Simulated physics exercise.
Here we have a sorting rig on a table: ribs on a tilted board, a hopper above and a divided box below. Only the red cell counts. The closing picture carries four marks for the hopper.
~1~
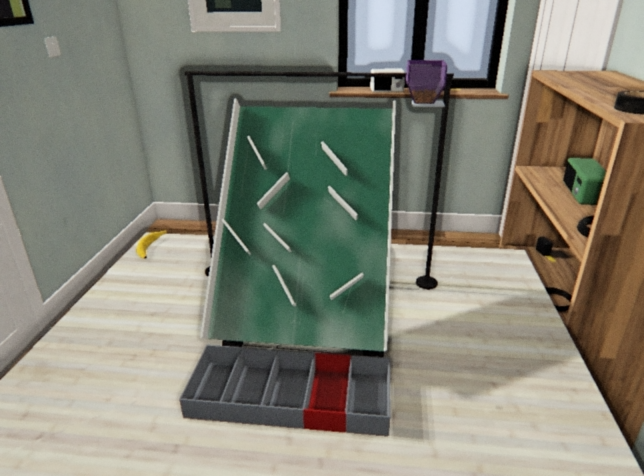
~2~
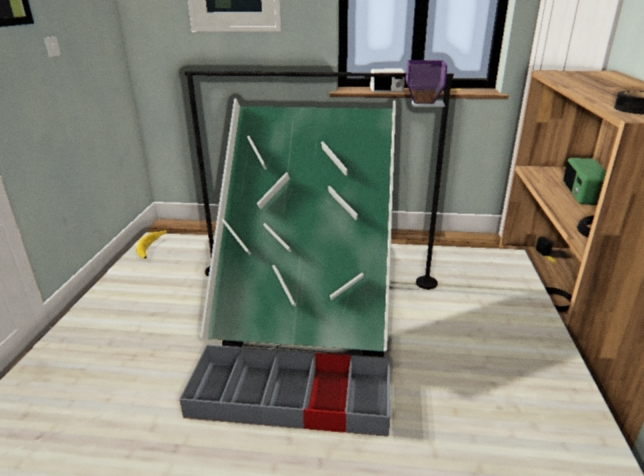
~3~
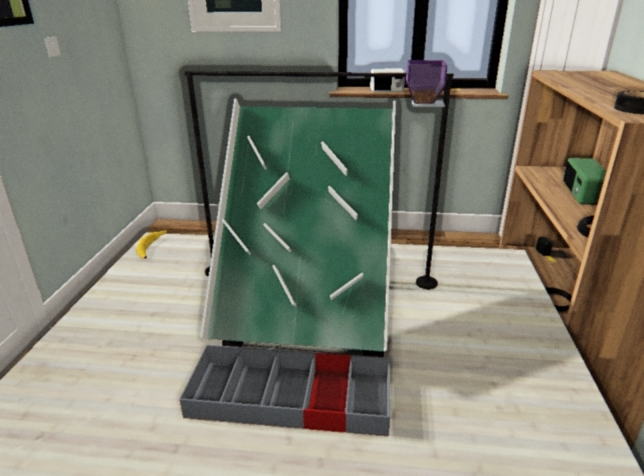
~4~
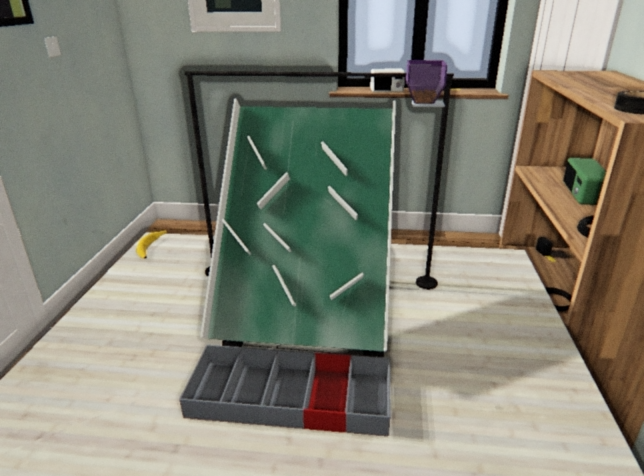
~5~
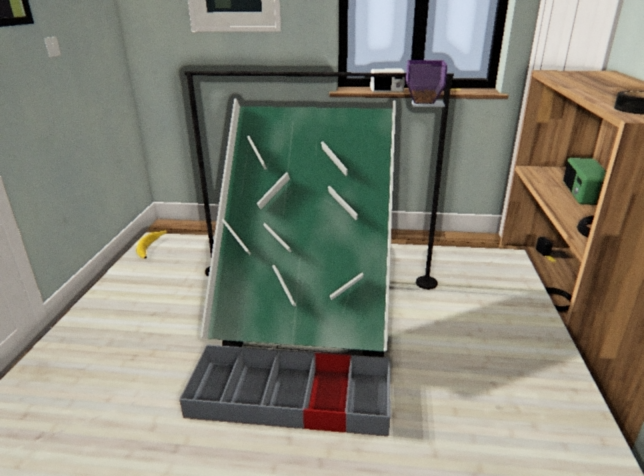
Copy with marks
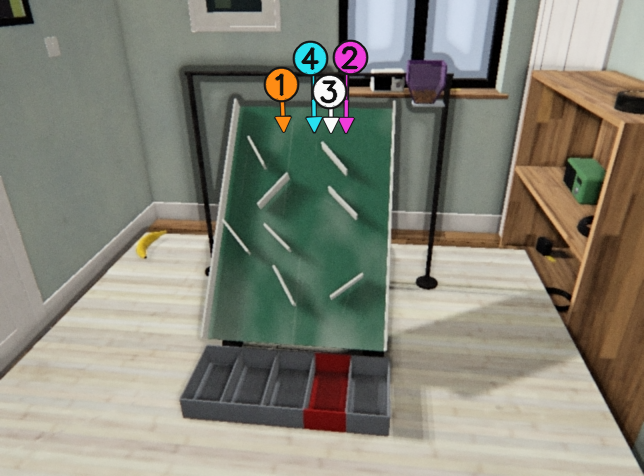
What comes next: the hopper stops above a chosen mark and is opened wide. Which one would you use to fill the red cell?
Best: 4.
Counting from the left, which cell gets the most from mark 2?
The fifth from the left.
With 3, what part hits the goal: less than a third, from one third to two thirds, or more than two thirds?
It is less than a third.
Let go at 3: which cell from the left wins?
It is the fifth one.
On the marked copy, mark 1 meets the board at (283, 126); mark 2 meets the board at (346, 127); mark 3 meets the board at (330, 127); mark 4 meets the board at (314, 126).
With 1, about a tenth in the red cell, the larger part in other cells, about a tenth outside the box.
With 2, about a tenth in the red cell, the larger part in other cells, about a tenth outside the box.
With 3, about a tenth in the red cell, the larger part in other cells, about a tenth outside the box.
With 4, roughly a third in the red cell, roughly half in other cells, about a tenth outside the box.
